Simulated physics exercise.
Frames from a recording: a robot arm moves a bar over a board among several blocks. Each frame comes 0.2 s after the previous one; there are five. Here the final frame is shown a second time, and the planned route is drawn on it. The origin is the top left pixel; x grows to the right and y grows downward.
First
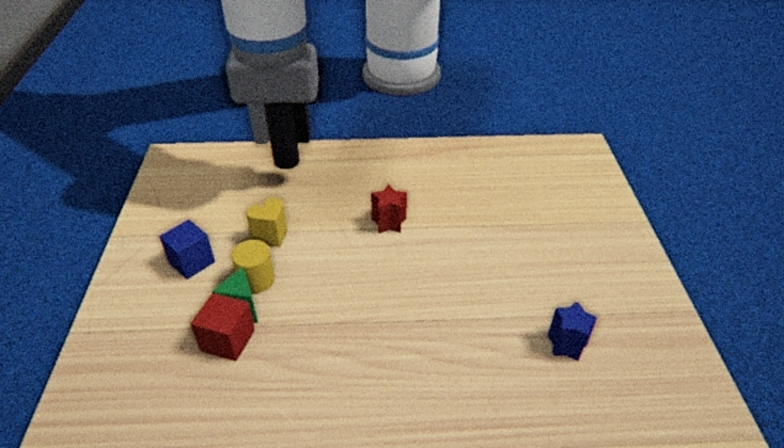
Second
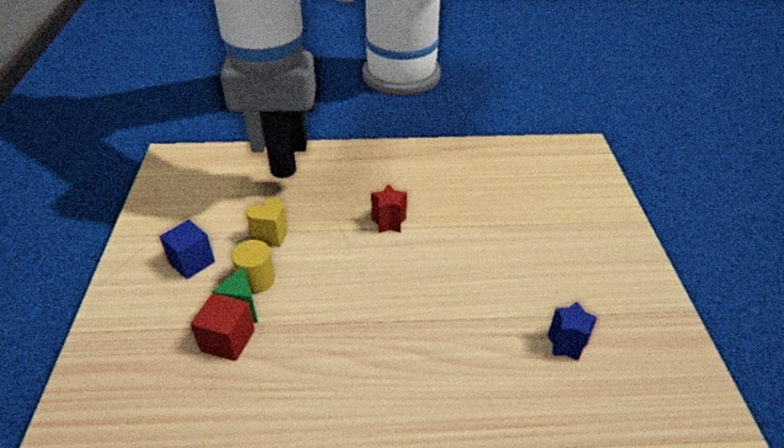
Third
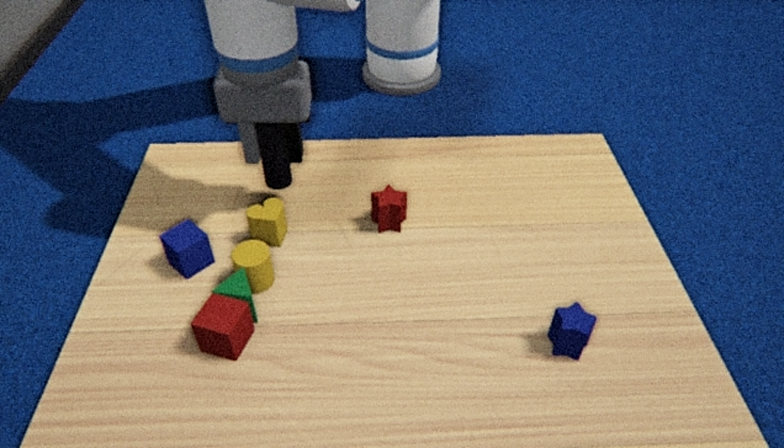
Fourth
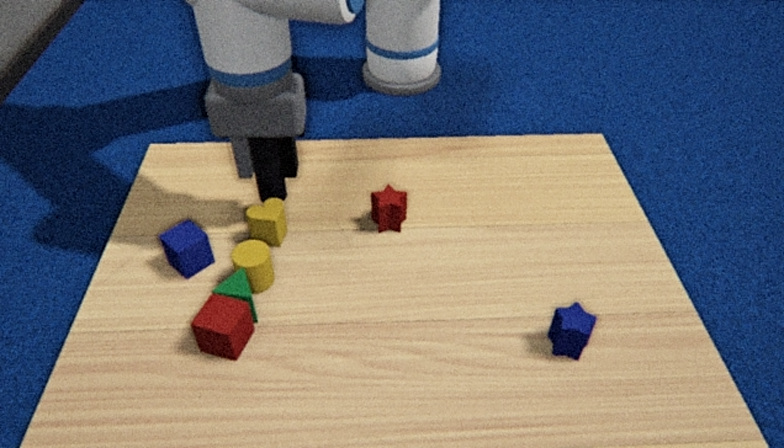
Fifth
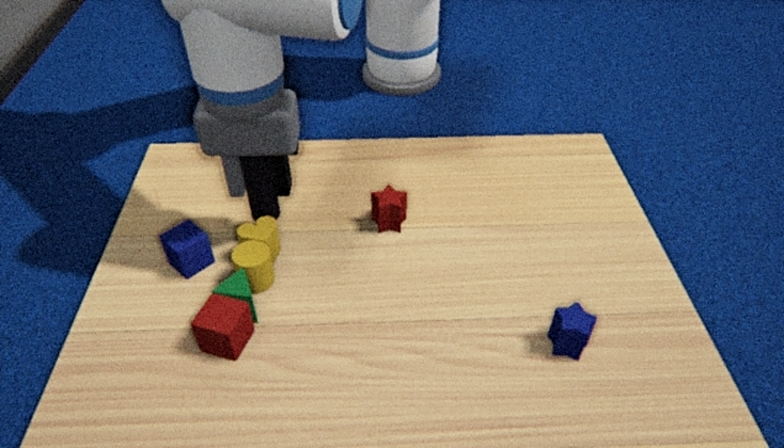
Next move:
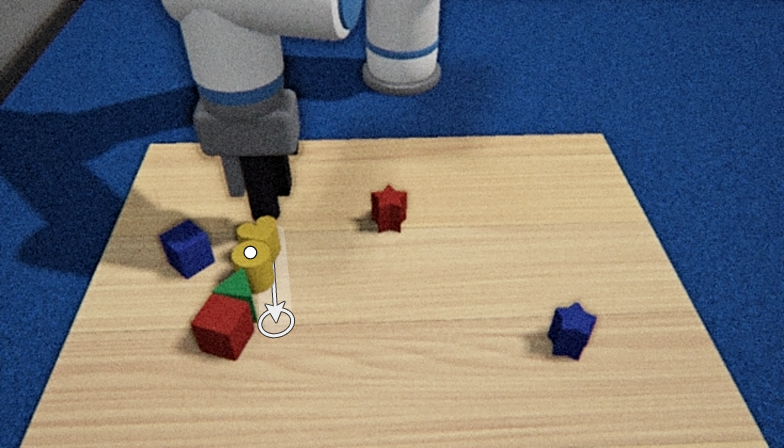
A robot arm lowers a black bar toward the yellow heart block and pushes it slightly.
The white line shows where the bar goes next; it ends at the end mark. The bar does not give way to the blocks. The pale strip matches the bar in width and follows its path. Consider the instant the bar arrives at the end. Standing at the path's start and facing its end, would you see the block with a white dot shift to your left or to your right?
It's set to shift right.
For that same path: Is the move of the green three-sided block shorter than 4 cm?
My answer is no.
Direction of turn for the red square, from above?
Rotates counter-clockwise.
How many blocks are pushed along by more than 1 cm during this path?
Three or more will move.
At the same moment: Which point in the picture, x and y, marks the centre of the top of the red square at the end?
For the centre of its top, I'd go with (194, 347).
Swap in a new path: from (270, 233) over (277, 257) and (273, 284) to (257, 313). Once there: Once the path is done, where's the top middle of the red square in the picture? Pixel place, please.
Its top middle will sit at (200, 342).
The line goes in a line from (270, 233) to (276, 322); the dot is on the yellow circular block.
On the path given first. One third of the way, bar (269, 241); red square (202, 340); green three-sided block (216, 312); yellow circular block (243, 282); yellow heart block (261, 257).
Two thirds of the way, bar (270, 272); red square (195, 346), turned 25° anticlockwise; green three-sided block (198, 317), turned 15° anticlockwise; yellow circular block (232, 304); yellow heart block (271, 286).
At the end, bar (272, 304); red square (194, 347), turned 25° anticlockwise; green three-sided block (192, 318), turned 15° anticlockwise; yellow circular block (231, 312); yellow heart block (278, 318).
